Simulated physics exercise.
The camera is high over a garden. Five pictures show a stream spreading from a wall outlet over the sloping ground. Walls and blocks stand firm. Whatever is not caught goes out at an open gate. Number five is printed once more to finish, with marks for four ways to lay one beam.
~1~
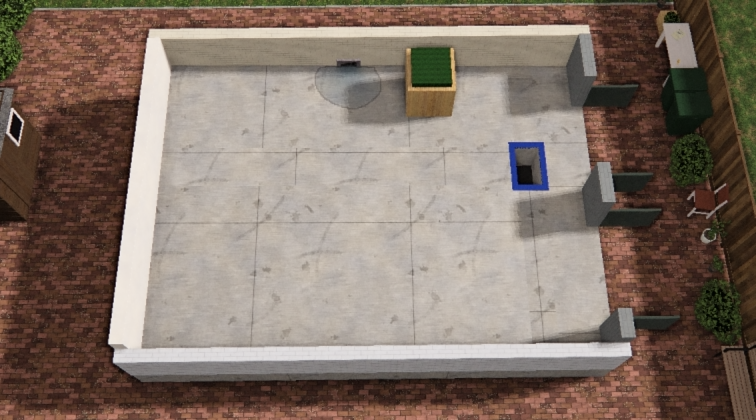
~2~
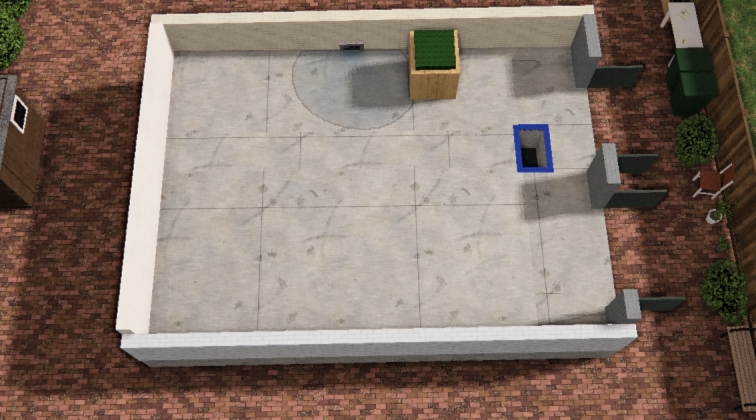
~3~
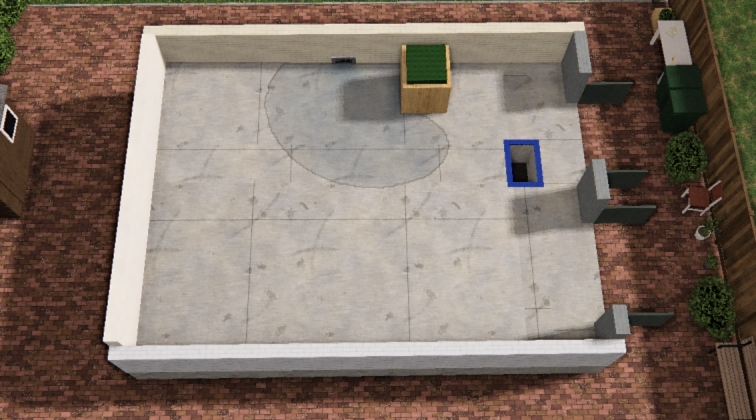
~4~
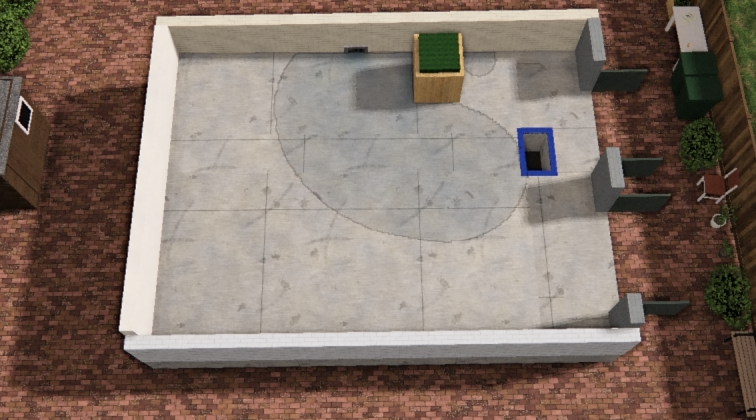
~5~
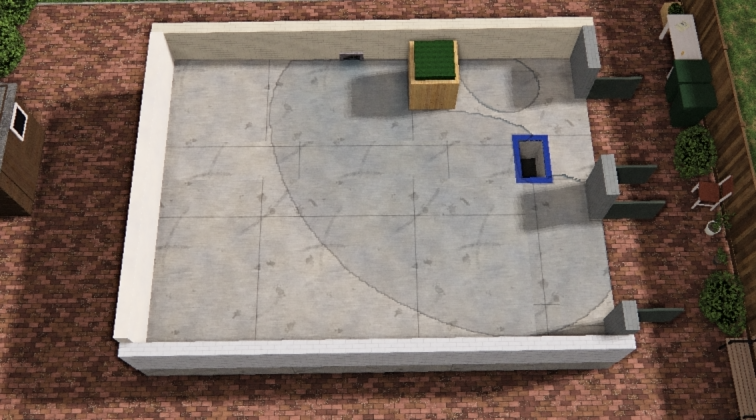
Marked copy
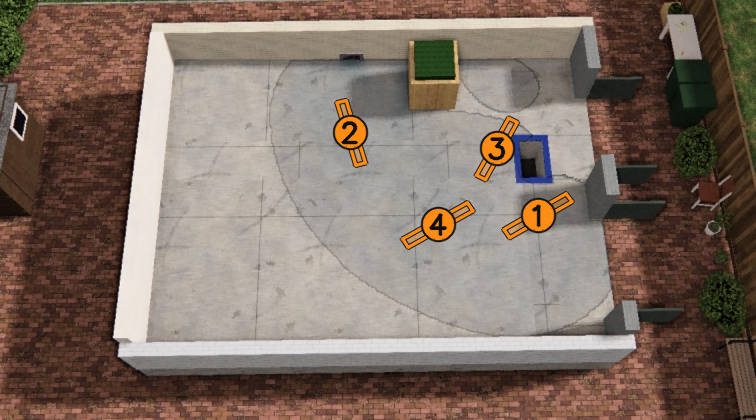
A thin sheet of water spreads across a pale, stained paved yard ringed by low cream walls, seen from high above with red brick paving and garden around it. A green-topped wooden planter stands near the back wall, a blue-edged square gully lies to the right, and grey gates stand open along the right side. From a dark outfall at the back, the water widens rightward and forward, reaching the gully and right edge, while the view shifts slightly.
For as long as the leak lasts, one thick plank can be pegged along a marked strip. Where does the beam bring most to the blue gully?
Take 4.
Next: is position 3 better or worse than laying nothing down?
Worse.
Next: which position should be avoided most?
Position 3.
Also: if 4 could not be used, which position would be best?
Here it is position 1.
In orange, 1 from (506, 233) to (569, 197); 2 from (341, 101) to (360, 164); 3 from (481, 177) to (513, 120); 4 from (405, 243) to (470, 206).
With 1, about 18 % of the stream goes into the blue gully, about 82 % out by the gates.
With 2, about 11 % of the stream goes into the blue gully, about 89 % out by the gates.
With 3, next to none of the stream goes into the blue gully, about 99 % out by the gates.
With 4, about 31 % of the stream goes into the blue gully, about 69 % out by the gates.
